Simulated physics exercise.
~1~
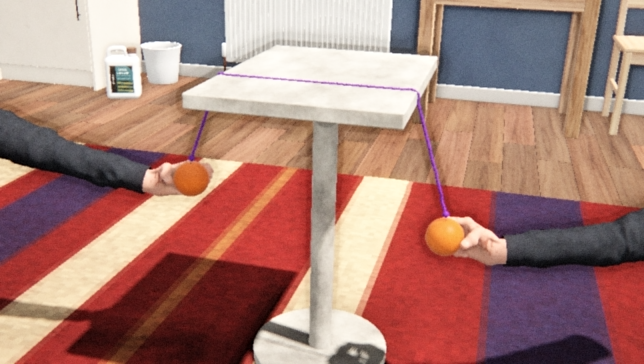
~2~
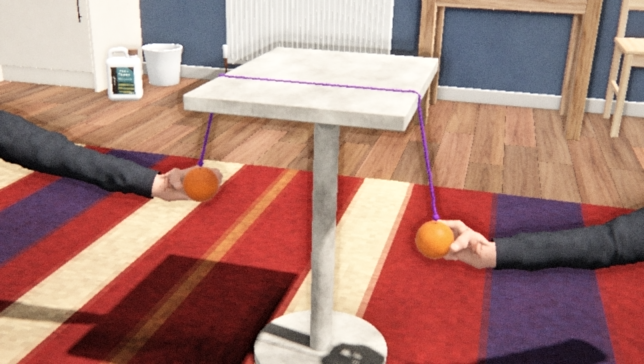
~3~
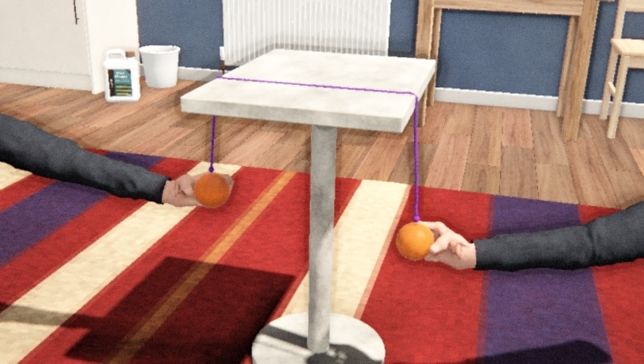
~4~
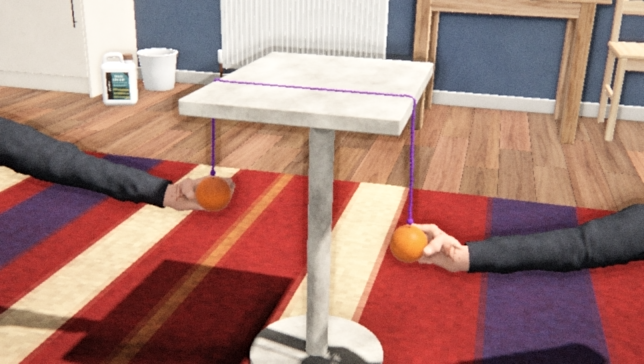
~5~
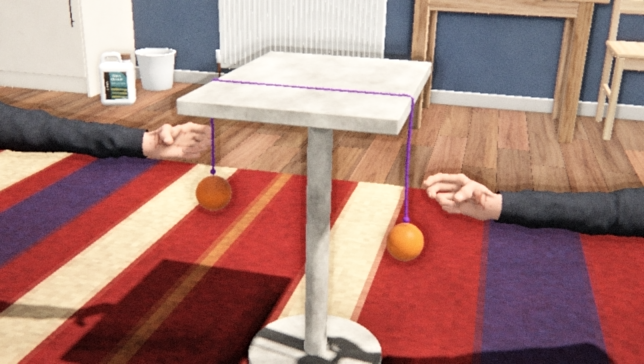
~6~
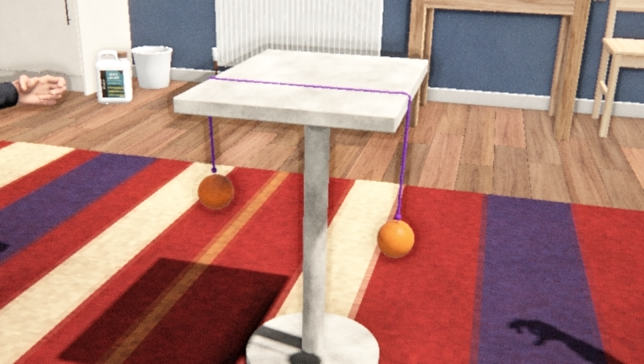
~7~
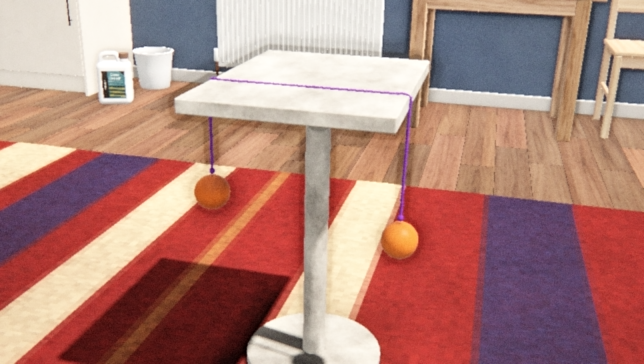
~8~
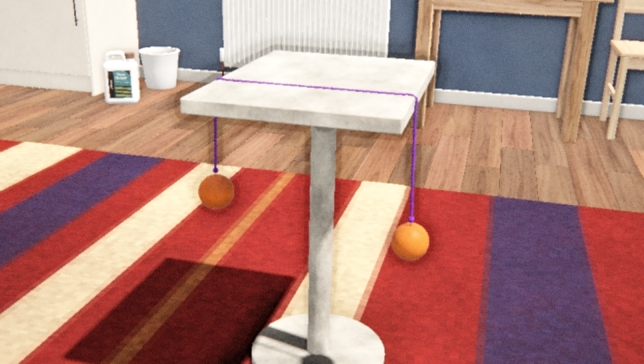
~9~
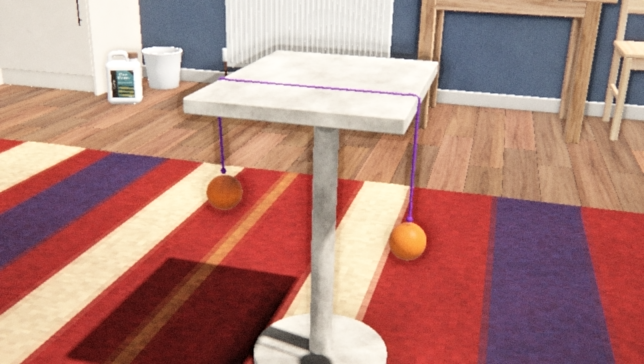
In this clip, two hands hold orange balls joined by a purple string draped over a pale pedestal table, bringing them inward until they hang below its edges. The hands let go and withdraw, and both balls stay hanging at about the same heights, the string balanced.
